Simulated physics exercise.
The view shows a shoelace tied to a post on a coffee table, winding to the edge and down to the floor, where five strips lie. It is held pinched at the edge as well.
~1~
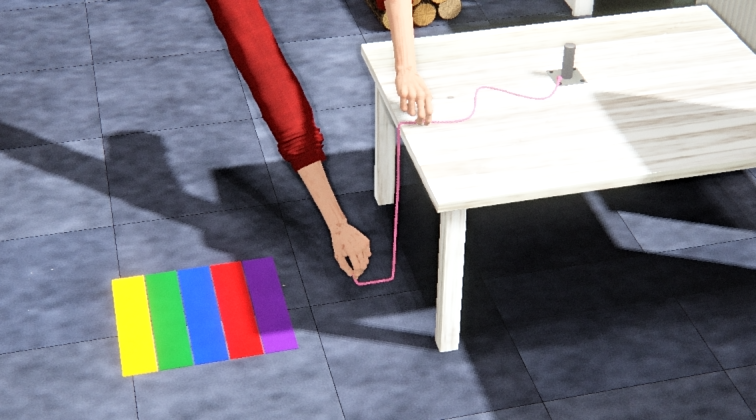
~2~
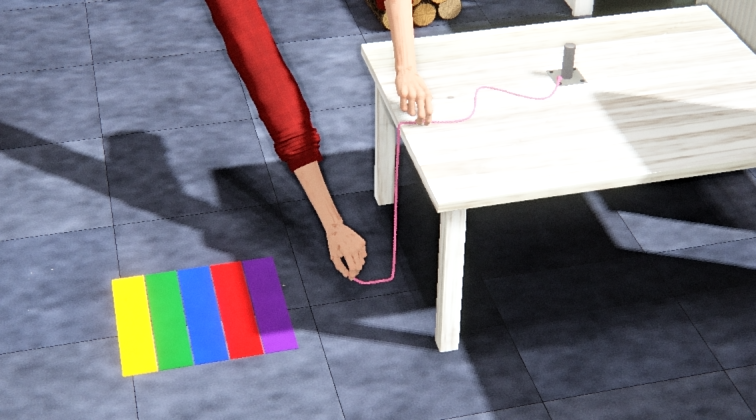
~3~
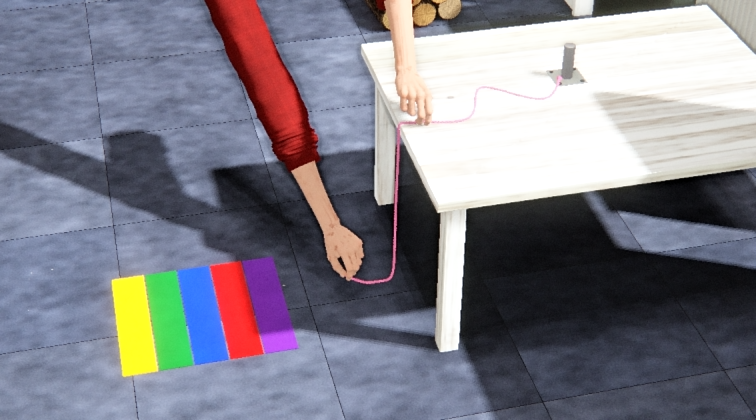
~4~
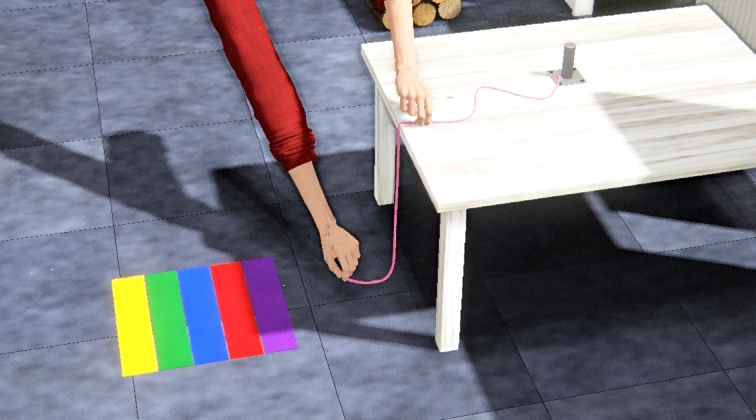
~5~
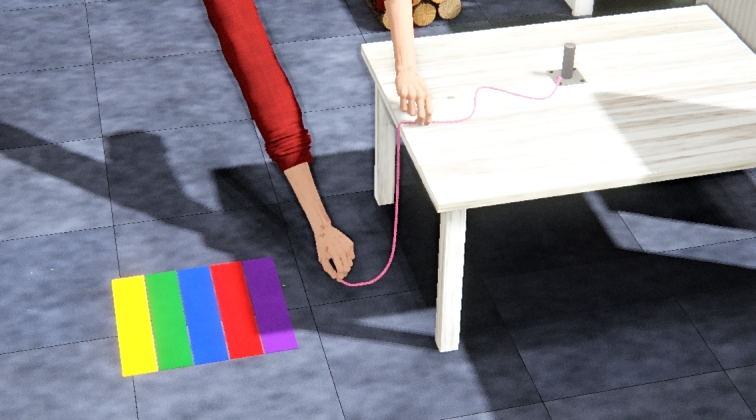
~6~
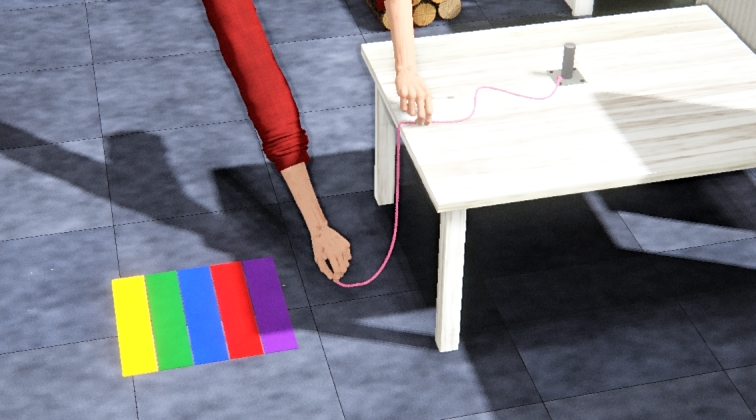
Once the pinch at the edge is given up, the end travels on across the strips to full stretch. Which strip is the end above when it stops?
The green one.
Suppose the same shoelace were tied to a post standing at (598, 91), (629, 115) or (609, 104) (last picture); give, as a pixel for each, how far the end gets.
The first try gives about (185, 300), the second about (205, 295) and the third about (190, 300).
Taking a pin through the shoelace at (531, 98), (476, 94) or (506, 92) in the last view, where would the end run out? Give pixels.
In order of the tries: About (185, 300), then (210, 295), then (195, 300).
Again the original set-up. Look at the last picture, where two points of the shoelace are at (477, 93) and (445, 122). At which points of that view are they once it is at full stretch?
In that view they reach (450, 104) and (383, 128).
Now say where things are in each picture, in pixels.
End (353, 275); purple (277, 333); red (243, 339); blue (209, 344); green (173, 350); yellow (138, 355), in the first frame.
End (349, 275); shoelace through (552, 95) (484, 87) (459, 121) (398, 140) (396, 207) (394, 264), in the second frame.
End (346, 276), in the third frame.
End (343, 276); shoelace through (552, 95) (484, 87) (459, 121) (399, 140) (396, 206) (393, 264), in the fourth frame.
End (337, 277), in the fifth frame.
End (334, 278); shoelace through (552, 95) (484, 87) (459, 121) (399, 140) (397, 206) (384, 264), in the sixth frame.
Early on, end near (219, 295); over red.
Midway, end near (185, 300); over blue.
At the end of the slack, end near (164, 303); over green. It gets as far as the green strip.
